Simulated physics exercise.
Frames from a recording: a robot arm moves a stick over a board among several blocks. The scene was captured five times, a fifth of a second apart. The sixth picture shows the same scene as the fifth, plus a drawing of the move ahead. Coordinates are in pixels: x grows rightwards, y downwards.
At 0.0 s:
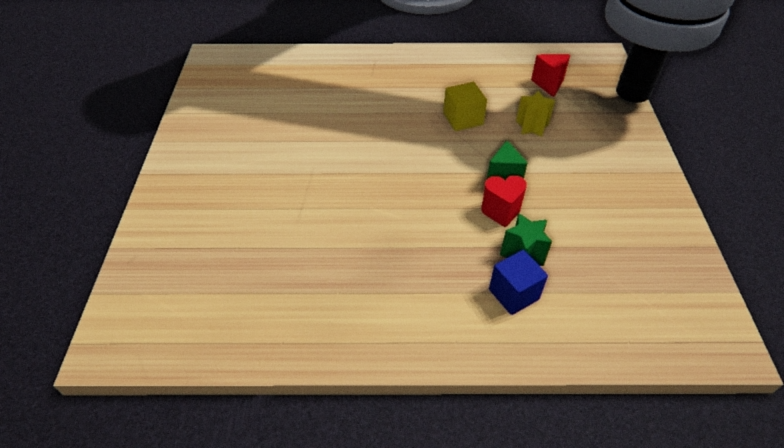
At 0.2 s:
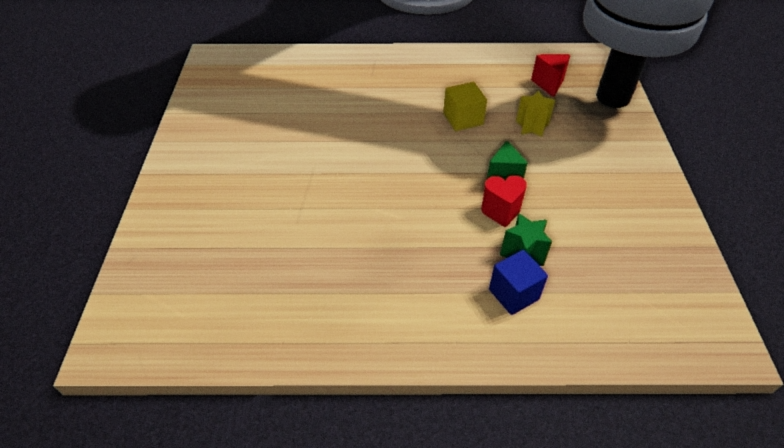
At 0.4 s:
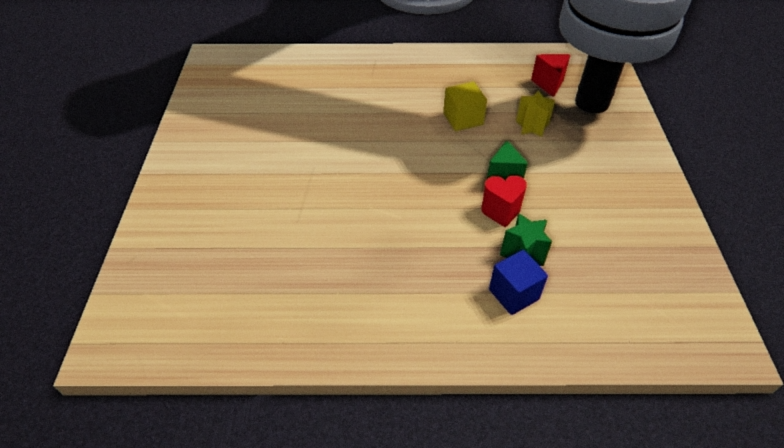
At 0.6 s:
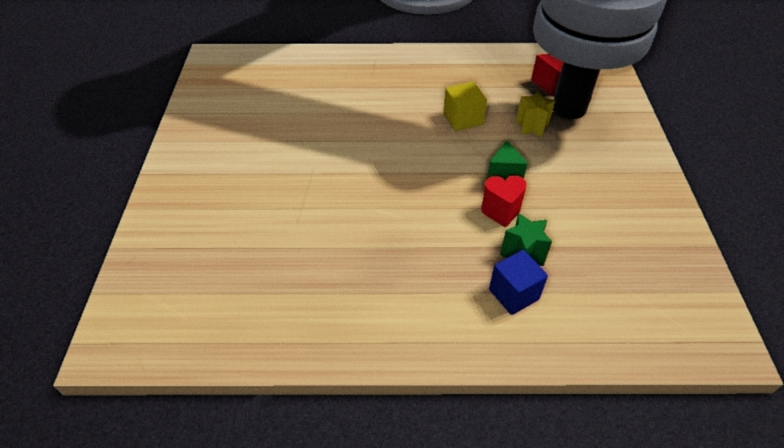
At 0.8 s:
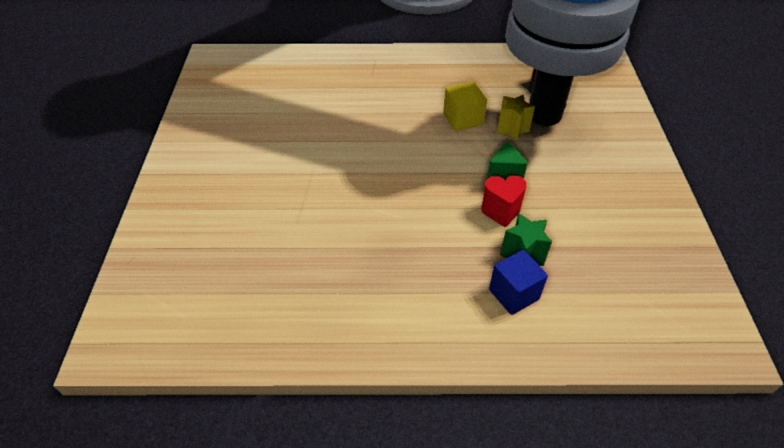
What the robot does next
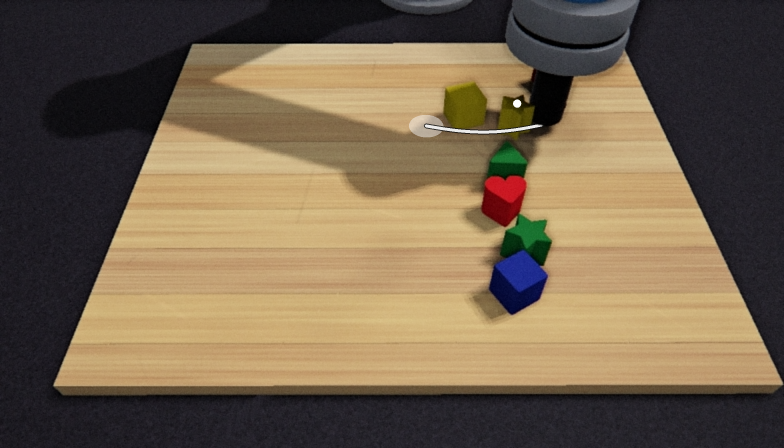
On a wooden board scattered with small colored blocks, a robot arm moved a black stick left from the upper right corner and nudged the yellow star-shaped block a little to the left.
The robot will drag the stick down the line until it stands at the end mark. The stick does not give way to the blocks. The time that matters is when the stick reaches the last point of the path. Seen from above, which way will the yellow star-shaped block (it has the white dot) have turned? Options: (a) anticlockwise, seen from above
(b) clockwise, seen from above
The correct letter is a.
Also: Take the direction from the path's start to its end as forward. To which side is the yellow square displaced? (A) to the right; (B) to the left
A (to the right)
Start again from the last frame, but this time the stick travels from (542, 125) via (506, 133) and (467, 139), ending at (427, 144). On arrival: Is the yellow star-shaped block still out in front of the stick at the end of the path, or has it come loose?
Pushed ahead.
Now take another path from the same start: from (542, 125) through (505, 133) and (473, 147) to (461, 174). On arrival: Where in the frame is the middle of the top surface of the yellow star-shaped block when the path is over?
The middle of the upper face of the yellow star-shaped block will lie at about (439, 128) in the picture.
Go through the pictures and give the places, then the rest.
The first frame shows stick tip at (632, 94); block tops, yellow square at (466, 93); green three-sided block at (508, 155); yellow star-shaped block at (538, 101).
The second frame shows stick at (613, 99); blocks unchanged.
The third frame shows stick at (592, 104); blocks unchanged.
The fourth frame shows stick at (569, 110); blocks unchanged.
The fifth frame shows stick at (544, 116); yellow square at (466, 93); green three-sided block at (508, 155); yellow star-shaped block at (517, 104).
Path on the board, from (542, 125) via (505, 131) and (465, 131), ending at (426, 126); the dot is on the yellow star-shaped block.
What follows on the original path. One third of the way, stick at (506, 122); yellow square at (454, 93), turned 30° clockwise; yellow star-shaped block at (481, 110).
Two thirds of the way, stick at (465, 122); yellow square at (438, 92), turned 75° clockwise; yellow star-shaped block at (443, 116).
At the end, stick at (427, 117); yellow square at (410, 82), turned 95° clockwise; green three-sided block in place; yellow star-shaped block at (421, 119), turned 55° anticlockwise.
